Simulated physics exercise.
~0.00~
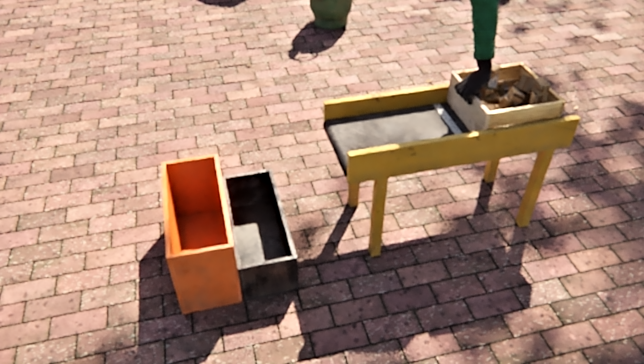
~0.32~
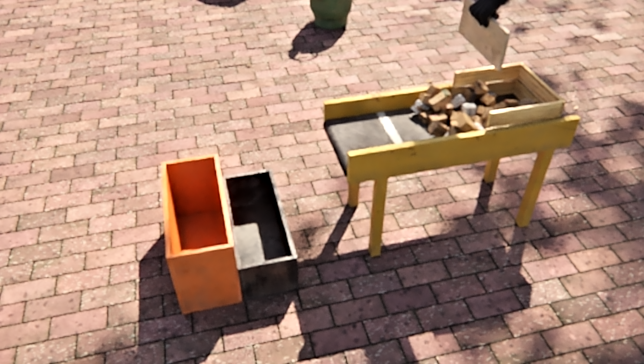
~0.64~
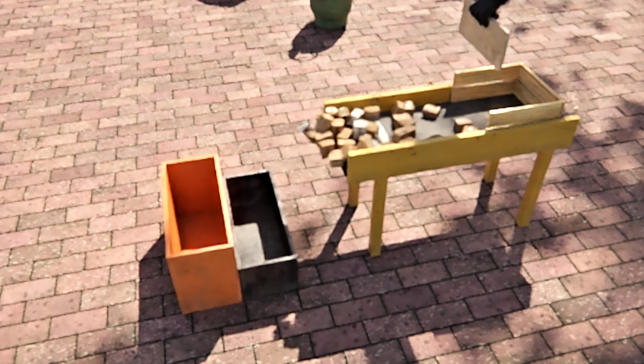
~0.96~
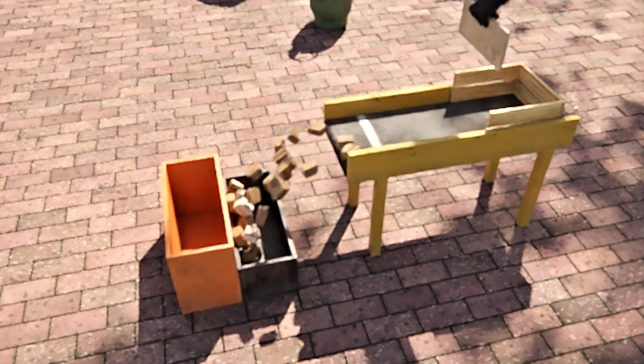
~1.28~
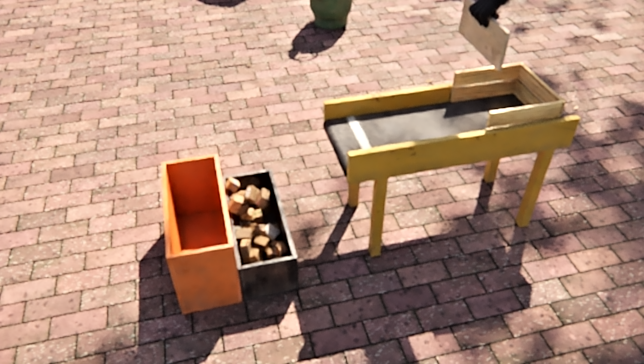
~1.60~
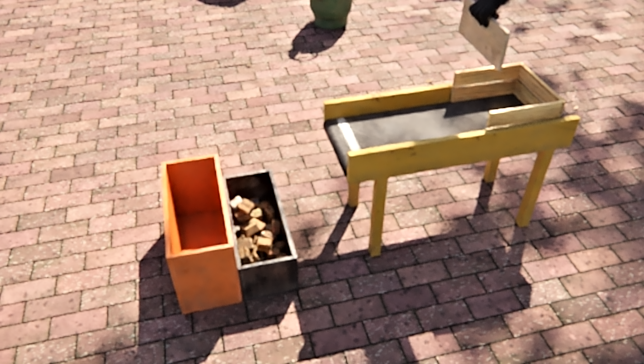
A gloved hand lifted the gate of a wooden pen on a yellow-sided belt, and a heap of little wooden blocks rode left, spilled off the end and landed in the black tote, leaving the orange tub beside it empty.
